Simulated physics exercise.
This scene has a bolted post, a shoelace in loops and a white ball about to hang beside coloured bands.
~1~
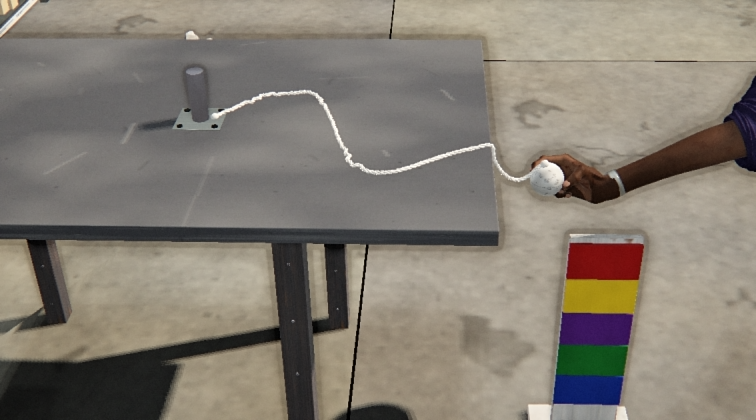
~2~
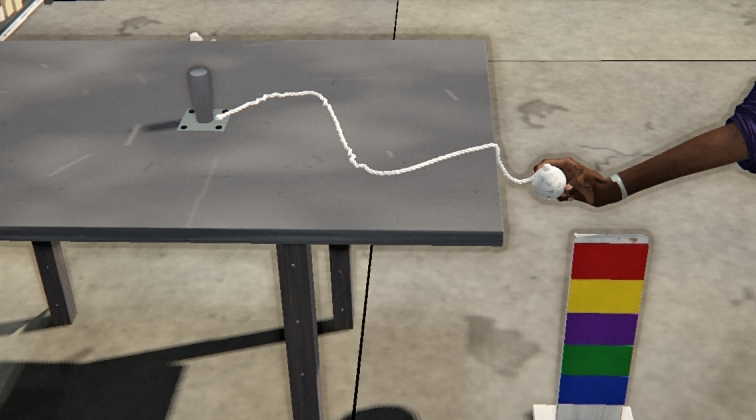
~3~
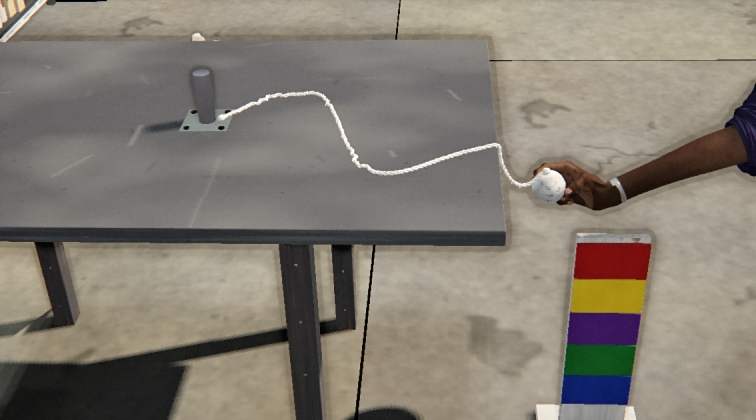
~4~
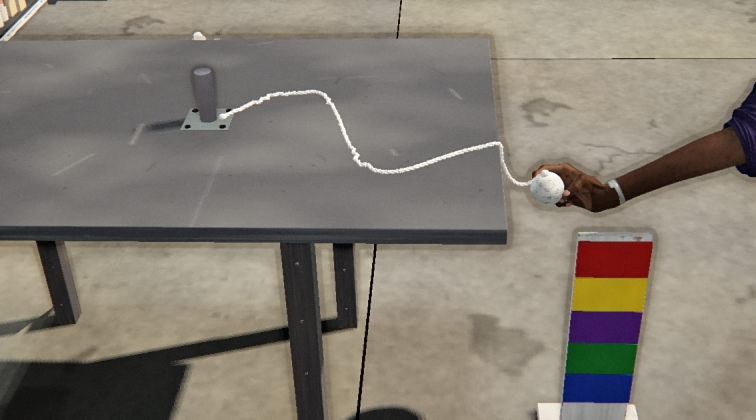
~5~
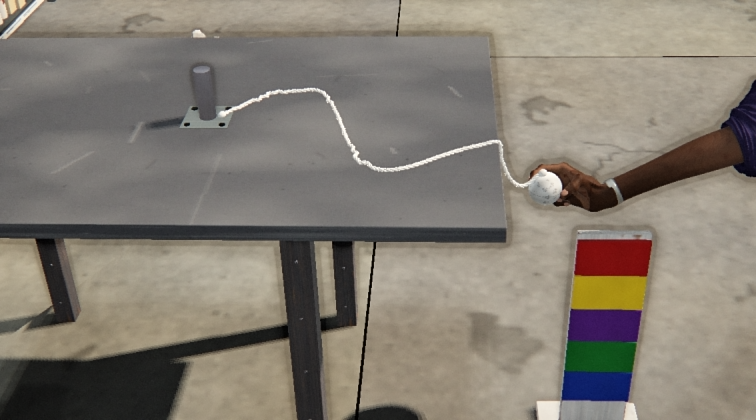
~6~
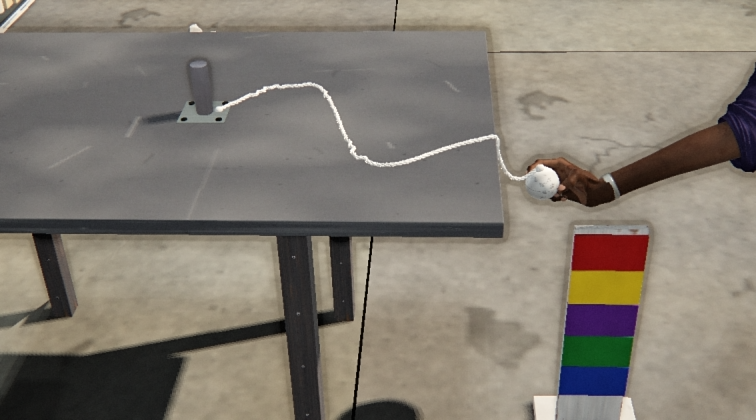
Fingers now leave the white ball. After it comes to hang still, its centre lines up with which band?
It lines up with green.
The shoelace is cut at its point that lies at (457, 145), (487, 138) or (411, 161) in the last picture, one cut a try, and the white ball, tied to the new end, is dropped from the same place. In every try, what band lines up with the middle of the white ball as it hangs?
The bands would be red, yellow and none, it hangs higher, in that order.
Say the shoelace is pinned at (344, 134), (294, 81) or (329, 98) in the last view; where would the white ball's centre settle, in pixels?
Taking them in turn, I'd expect around (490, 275), (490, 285) and finally (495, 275).
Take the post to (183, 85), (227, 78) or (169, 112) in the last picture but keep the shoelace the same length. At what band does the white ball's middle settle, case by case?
For the first it is purple, for the second green, for the third purple.
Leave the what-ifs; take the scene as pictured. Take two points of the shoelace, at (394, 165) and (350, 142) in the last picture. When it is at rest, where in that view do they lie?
Roughly at (491, 161), and the other roughly at (481, 106).
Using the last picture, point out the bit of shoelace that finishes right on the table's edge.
About (354, 148).
Soon after, ball near (515, 333); level with green.
Then, ball near (449, 291); level with purple.
Further on, ball near (509, 320); level with green.
At rest, ball near (478, 315); level with green. The shoelace holds its middle at green.
